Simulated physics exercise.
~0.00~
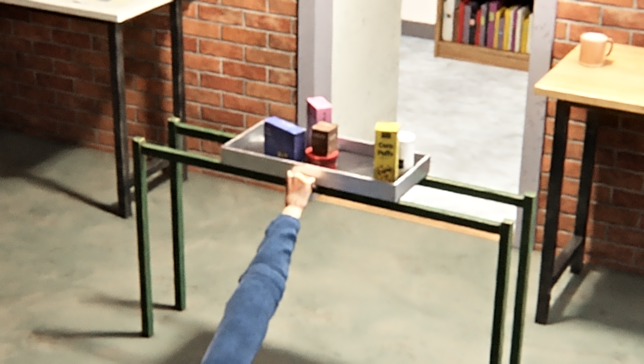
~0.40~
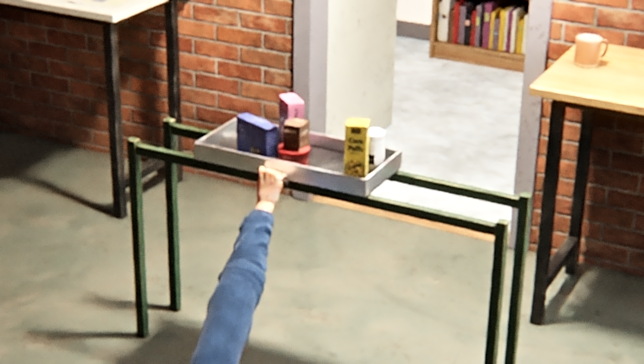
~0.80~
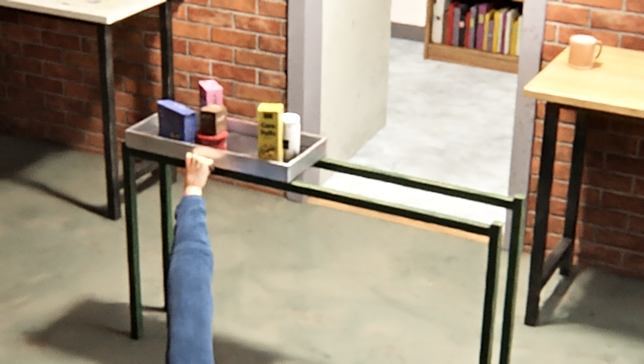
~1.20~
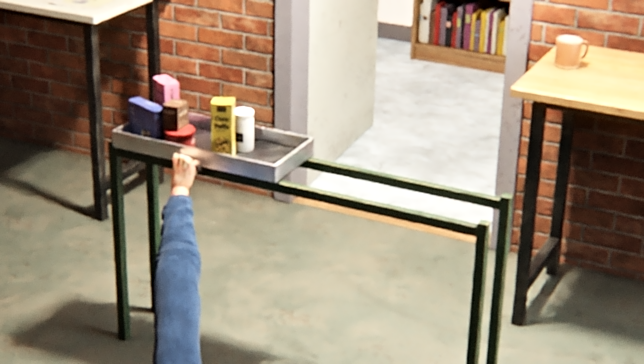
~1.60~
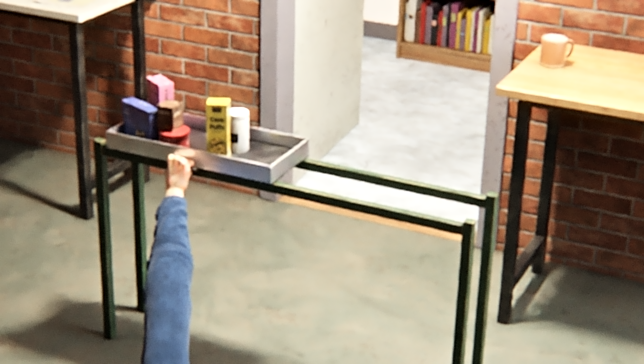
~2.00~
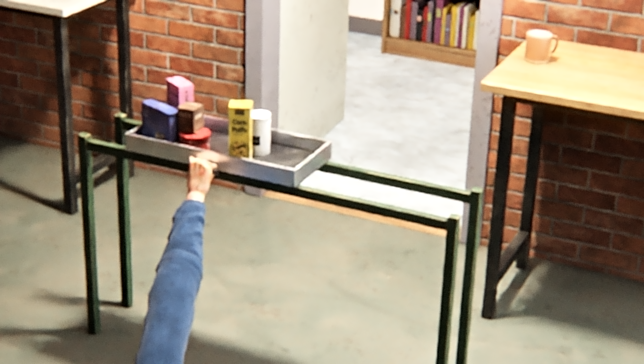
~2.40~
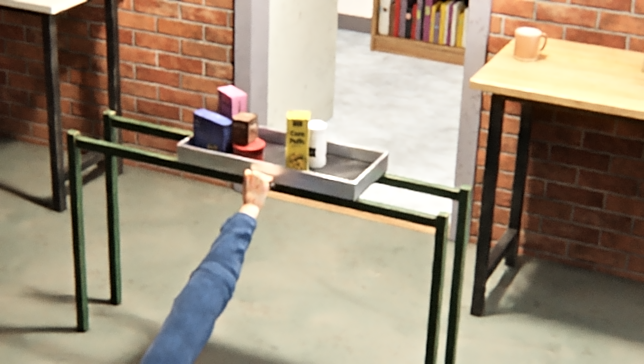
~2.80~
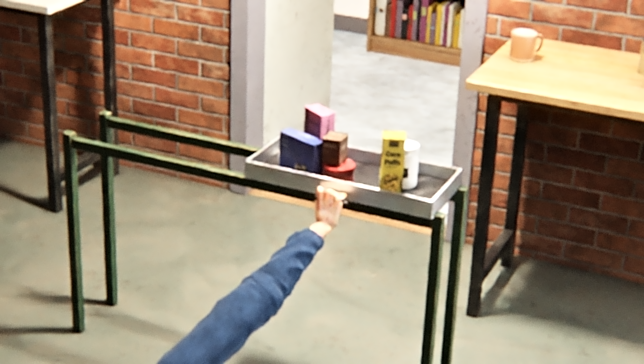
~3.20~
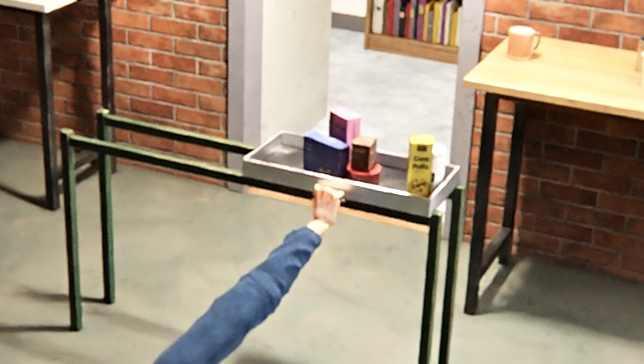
In this clip, a blue-sleeved arm pushes a gray tray of small packages and containers left along a green frame, then back to the right end. The items slide left across the tray, later slide right, and finish standing near their original spots, the blue packet slightly displaced.
